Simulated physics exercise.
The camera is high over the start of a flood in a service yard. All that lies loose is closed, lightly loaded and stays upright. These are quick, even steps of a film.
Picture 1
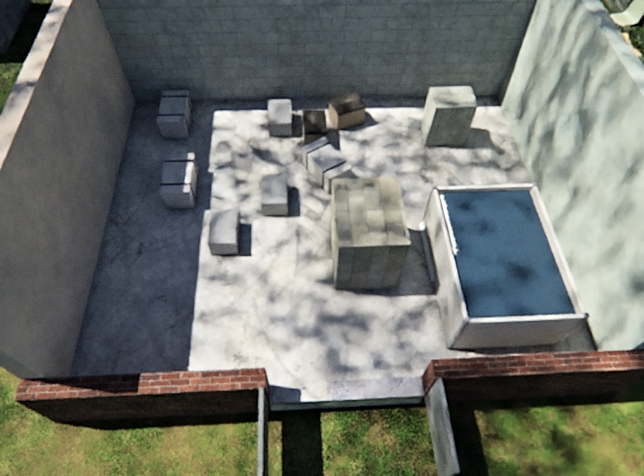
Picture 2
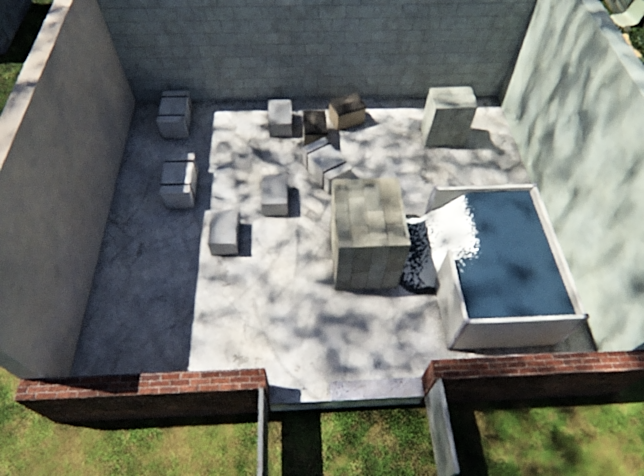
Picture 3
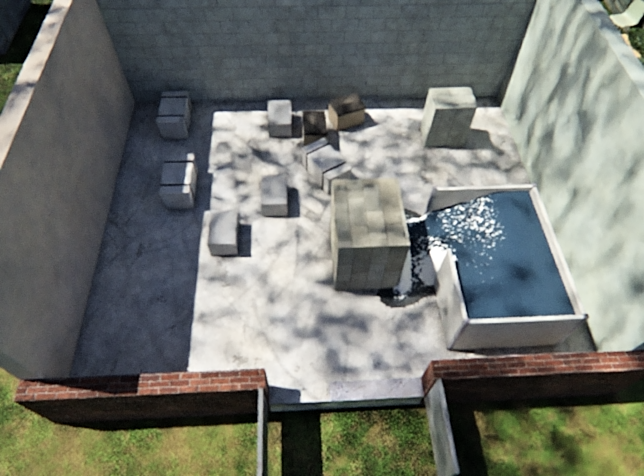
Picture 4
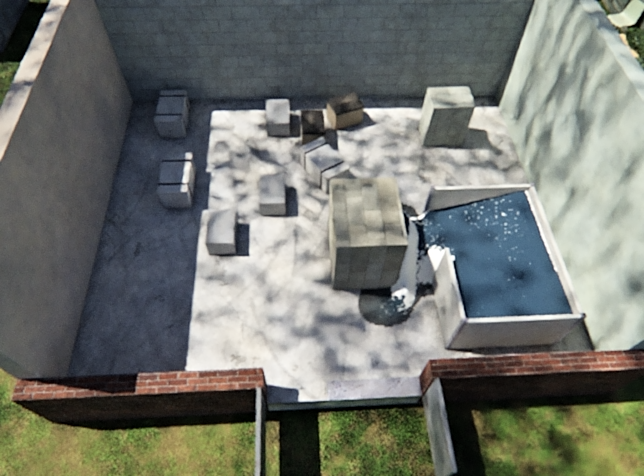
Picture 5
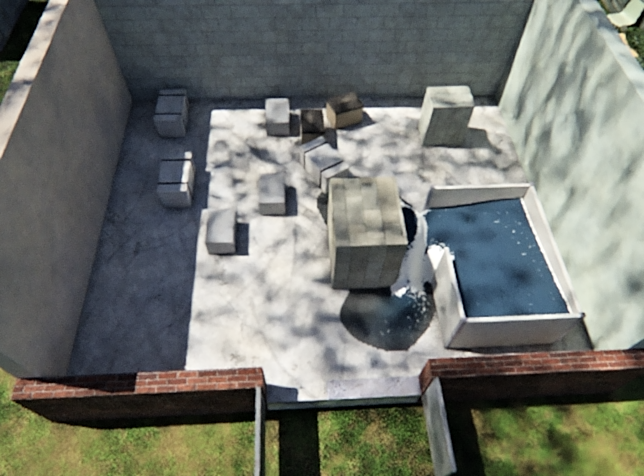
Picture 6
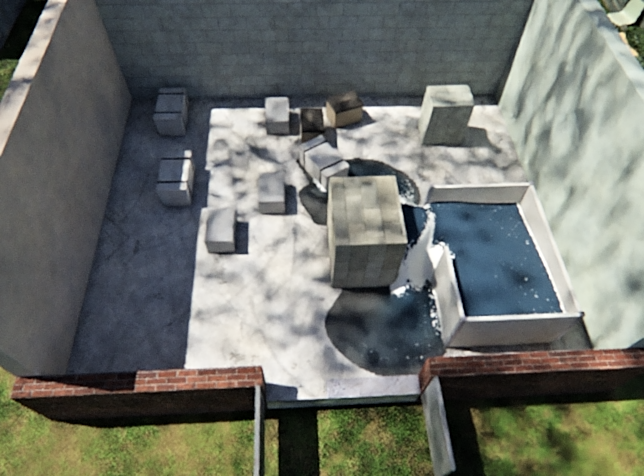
Water burst through the left side of a raised tank in a walled yard, hit the big block beside it, and spread around both sides in dark pools while the scattered boxes stayed put.
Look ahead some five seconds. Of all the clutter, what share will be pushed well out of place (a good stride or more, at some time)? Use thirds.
It is from one to two thirds.
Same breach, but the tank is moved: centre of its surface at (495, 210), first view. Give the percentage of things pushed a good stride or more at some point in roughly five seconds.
About 100 per cent.
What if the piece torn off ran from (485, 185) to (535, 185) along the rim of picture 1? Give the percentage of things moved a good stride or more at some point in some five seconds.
Some 80 per cent.
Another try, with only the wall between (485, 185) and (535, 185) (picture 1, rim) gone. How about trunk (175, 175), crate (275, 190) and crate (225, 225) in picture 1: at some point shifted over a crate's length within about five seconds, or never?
In that order: Pushed that far, less than that, less than that.
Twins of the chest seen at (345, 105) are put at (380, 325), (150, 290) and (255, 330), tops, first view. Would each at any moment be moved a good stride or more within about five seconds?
As listed: Yes, short of that, short of that.
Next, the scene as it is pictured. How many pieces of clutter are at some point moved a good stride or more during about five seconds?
The number is 5.
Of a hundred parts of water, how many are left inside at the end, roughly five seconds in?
Roughly 82 per cent.
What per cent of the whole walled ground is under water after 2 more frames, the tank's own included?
Some 30 per cent.
A moment on, 0 of 8 are well off their spots; 0 afloat.
Next, 2 of 8 are well off their spots; 2 afloat.
Later, 4 of 8 are well off their spots; 3 afloat.
In the end, 5 of 8 are well off their spots, and 5 have been at some point; 4 afloat.
